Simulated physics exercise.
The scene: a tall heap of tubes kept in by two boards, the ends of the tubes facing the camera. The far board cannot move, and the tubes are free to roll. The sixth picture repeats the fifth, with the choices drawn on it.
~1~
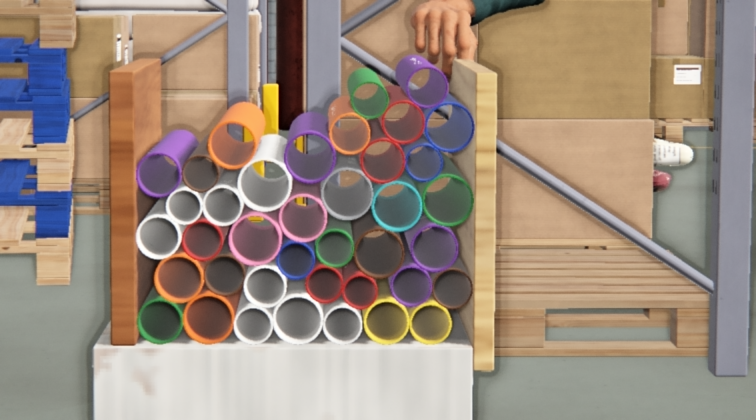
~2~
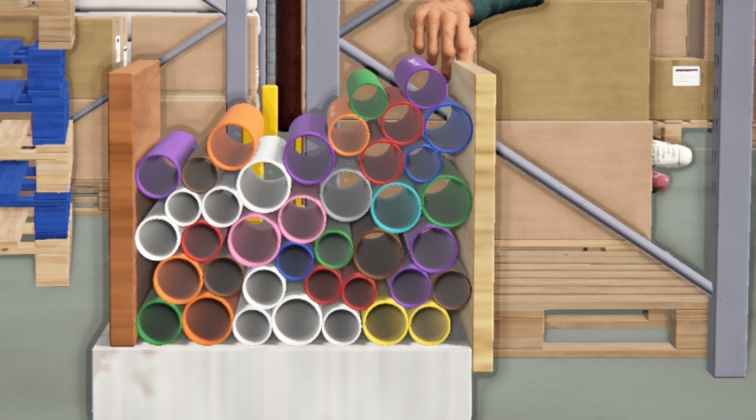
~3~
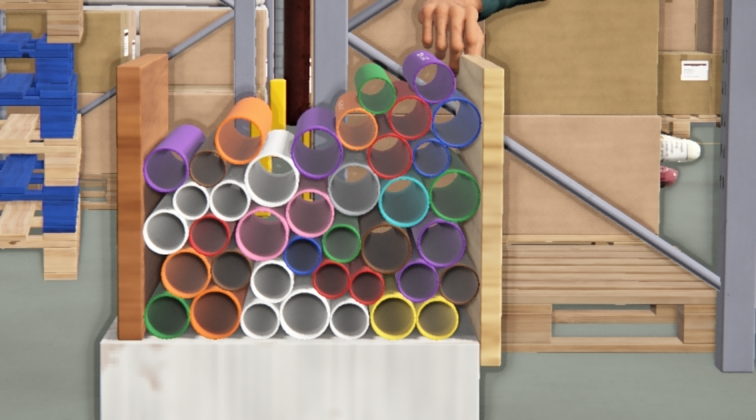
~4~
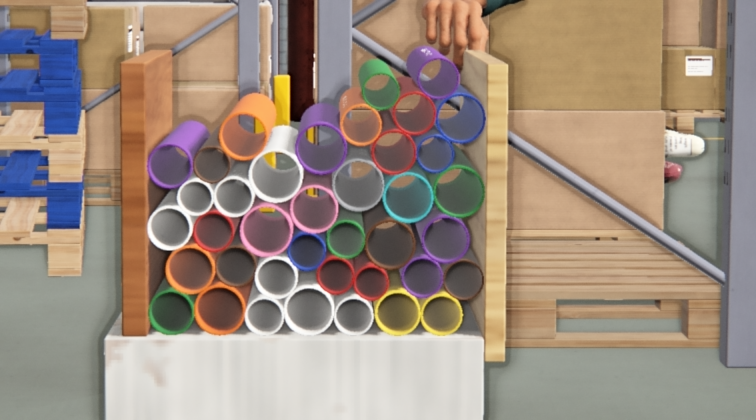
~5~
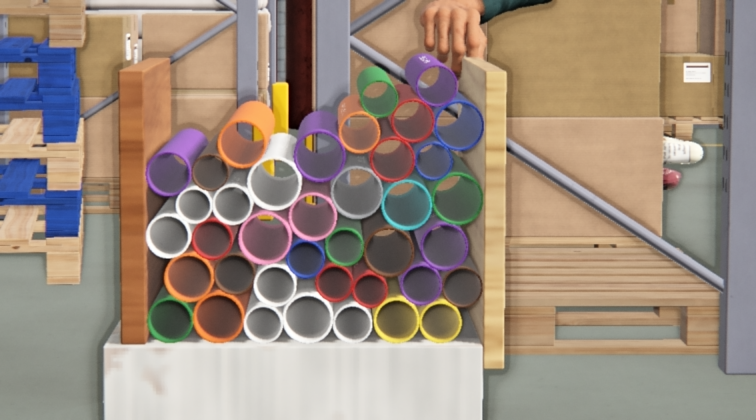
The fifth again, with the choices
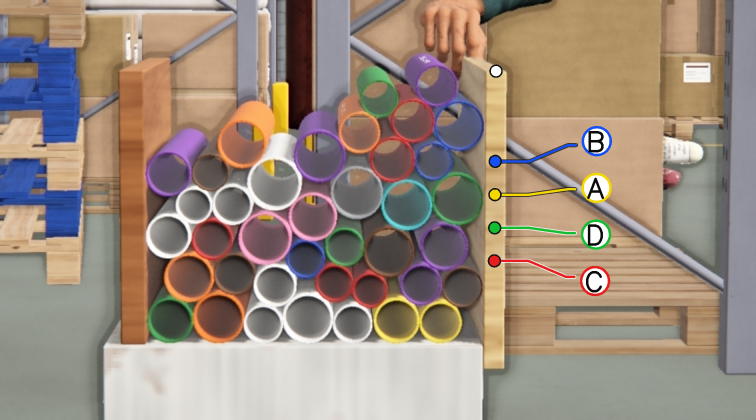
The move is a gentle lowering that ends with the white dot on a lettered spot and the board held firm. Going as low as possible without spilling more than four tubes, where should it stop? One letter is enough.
Mark D is as low as it can go.
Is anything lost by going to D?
Yes, at D.
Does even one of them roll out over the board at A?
Yes.
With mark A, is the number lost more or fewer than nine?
Fewer than nine.
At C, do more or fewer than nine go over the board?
Fewer than nine.
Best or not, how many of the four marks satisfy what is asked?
Three of them.
On the copy, A at (495, 195); B at (496, 162); C at (495, 261); D at (495, 228); the white dot at (496, 71).
On D. First, top of the board (484, 141).
Then, top of the board (483, 223).
Finally, top of the board (483, 226), two out over the board.
By contrast, A two out over the board; B none out over the board; C more than four out over the board.
